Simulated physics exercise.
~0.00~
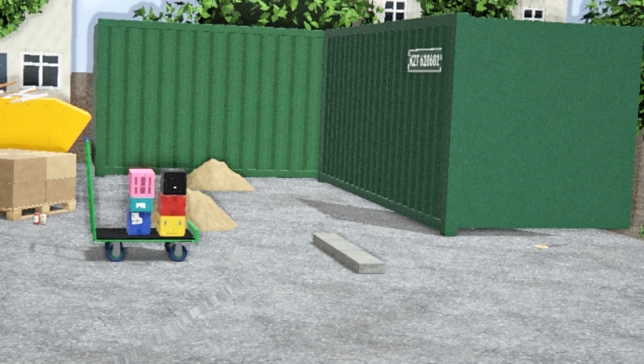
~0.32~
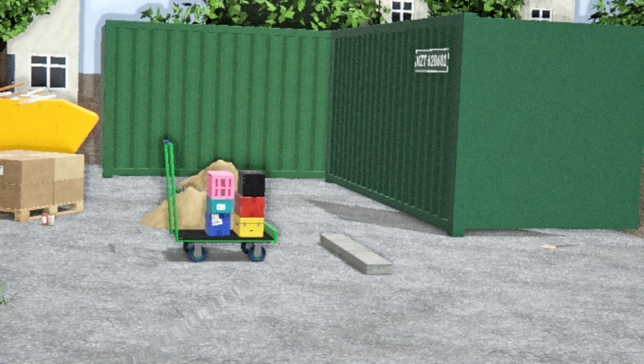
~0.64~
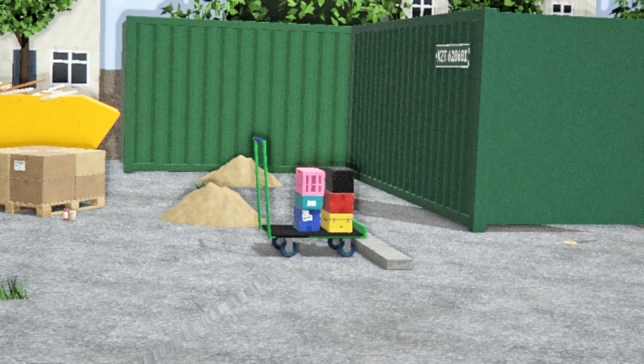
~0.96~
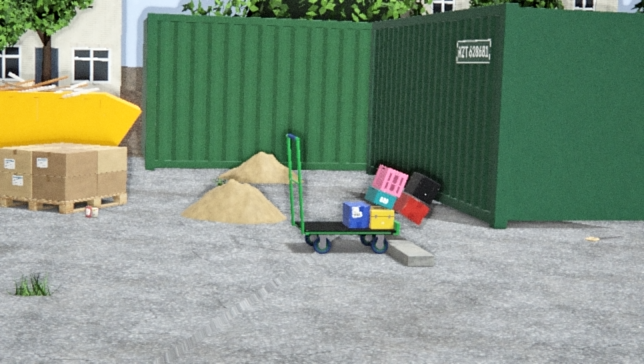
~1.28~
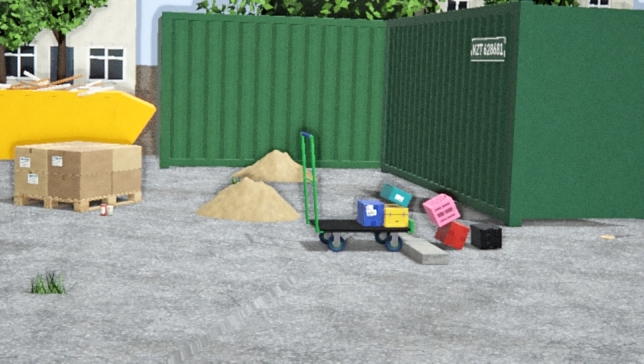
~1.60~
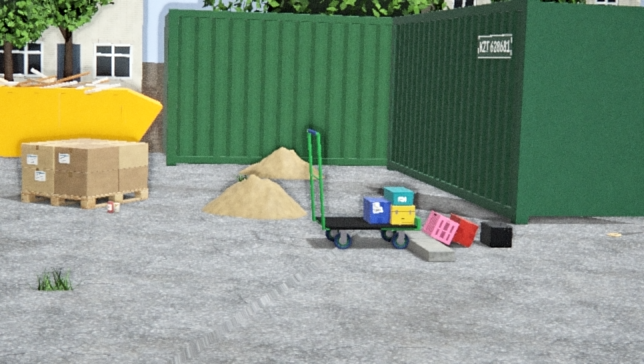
In the video, a green trolley stacked with colourful boxes rolls right across a gravel yard and stops against a low kerb. The pink crate, red box and black box tumble off beyond it, while the teal, blue and yellow boxes stay on the deck.
